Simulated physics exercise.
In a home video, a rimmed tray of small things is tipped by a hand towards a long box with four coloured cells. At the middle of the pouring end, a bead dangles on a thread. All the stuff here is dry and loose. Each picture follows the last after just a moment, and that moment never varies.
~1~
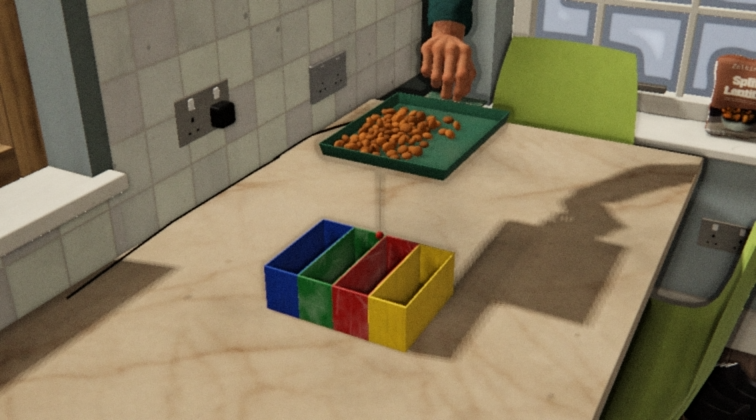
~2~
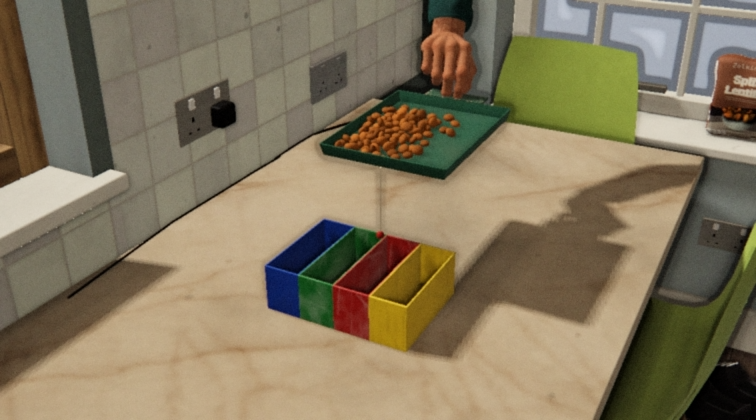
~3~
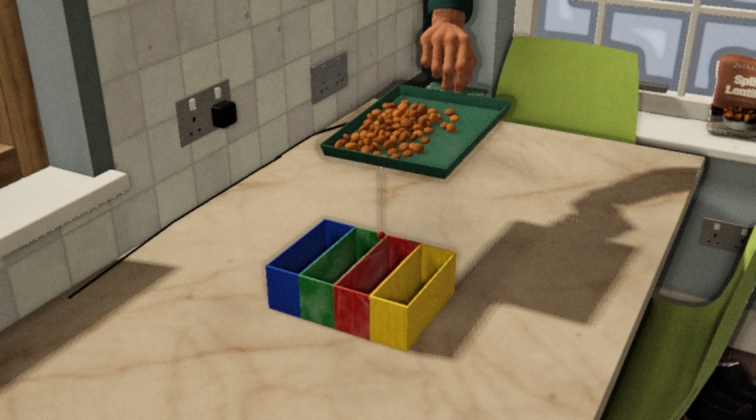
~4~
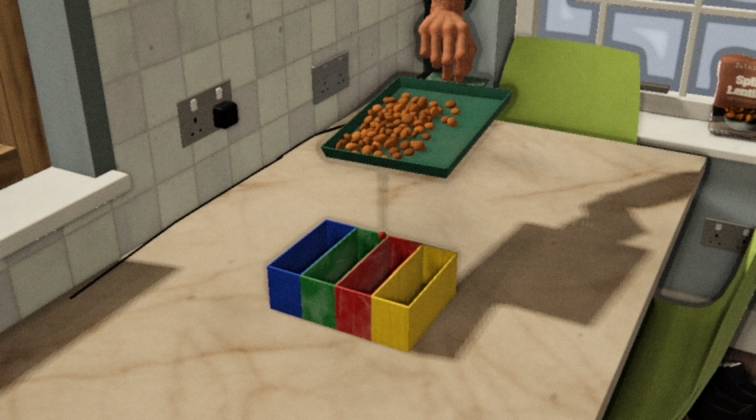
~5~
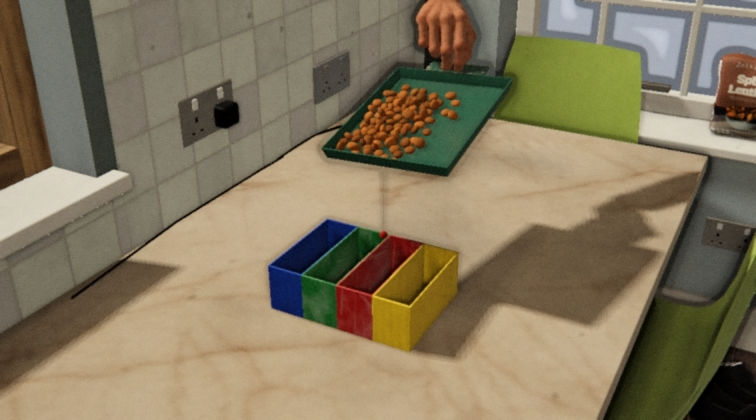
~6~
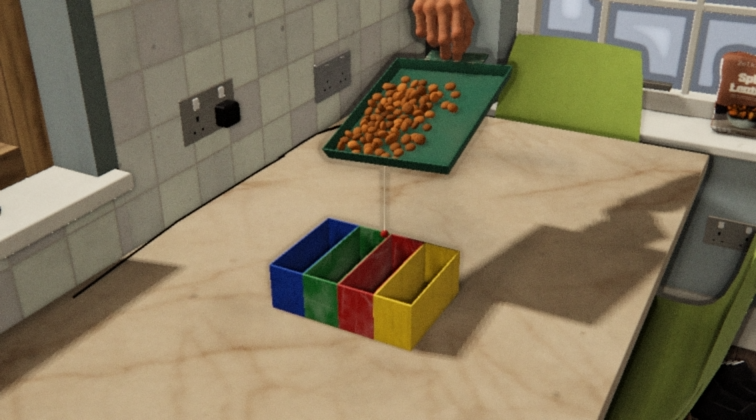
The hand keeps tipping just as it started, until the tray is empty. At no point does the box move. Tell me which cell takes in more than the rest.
I would say the blue cell.
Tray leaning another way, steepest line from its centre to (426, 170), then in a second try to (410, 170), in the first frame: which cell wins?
The first time it is that yellow cell, and the second time it is the yellow cell.
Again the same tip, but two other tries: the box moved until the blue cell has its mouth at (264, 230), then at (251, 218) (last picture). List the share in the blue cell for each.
Roughly 0 per cent, and 0 per cent.
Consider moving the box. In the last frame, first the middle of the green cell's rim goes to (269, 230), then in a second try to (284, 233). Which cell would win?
Run one gives the yellow one; run two gives red.
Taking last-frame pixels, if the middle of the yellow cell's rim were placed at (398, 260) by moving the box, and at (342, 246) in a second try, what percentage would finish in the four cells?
Close to 100 in a hundred, then close to 80 in a hundred.
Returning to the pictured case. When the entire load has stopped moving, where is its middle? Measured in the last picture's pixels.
Near (327, 283), more or less.
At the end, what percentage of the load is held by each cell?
Looks like the blue cell ends near 50 %, the green cell near 30 %, the red cell near 10 %, and the yellow cell near 0 %.
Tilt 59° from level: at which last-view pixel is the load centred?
Somewhere about pixel (364, 132).
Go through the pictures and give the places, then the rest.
In the first picture, corners of the pouring end near (323, 143) and (444, 168), level; middle of the load near (390, 134), bits of cat kibble; bead on its thread near (380, 235); blue cell near (282, 288); green cell near (316, 298); red cell near (351, 309); yellow cell near (387, 320).
In the second picture, corners of the pouring end near (323, 143) and (444, 168), level; middle of the load near (390, 132).
In the third picture, corners of the pouring end near (324, 144) and (445, 167), tipped barely, lowest at the left corner; middle of the load near (391, 130).
In the fourth picture, corners of the pouring end near (325, 146) and (445, 167), tipped a little, lowest at the left corner; middle of the load near (391, 127).
In the fifth picture, corners of the pouring end near (325, 147) and (446, 165), tipped a little, lowest at the left corner; middle of the load near (392, 122).
In the sixth picture, corners of the pouring end near (326, 147) and (446, 164), tipped clearly, lowest at the left corner; middle of the load near (392, 118); blue cell near (287, 287); green cell near (321, 297); red cell near (356, 307); yellow cell near (393, 319).
Shortly afterwards, tray tipped steeply; all but a few on the tray; only a few falling or outside the box.
Next, tray tipped right over; near a quarter on the tray; near a third in the blue cell; near a quarter in the green cell; a little in the red cell; near a quarter falling or outside the box.
Some moments later, tray tipped past a quarter turn; near half in the blue cell; near a third in the green cell; a little in the red cell; a little falling or outside the box.
In the end, tray tipped past a quarter turn; near half in the blue cell; near a third in the green cell; a little in the red cell; none at all in the yellow cell; a little outside the box.
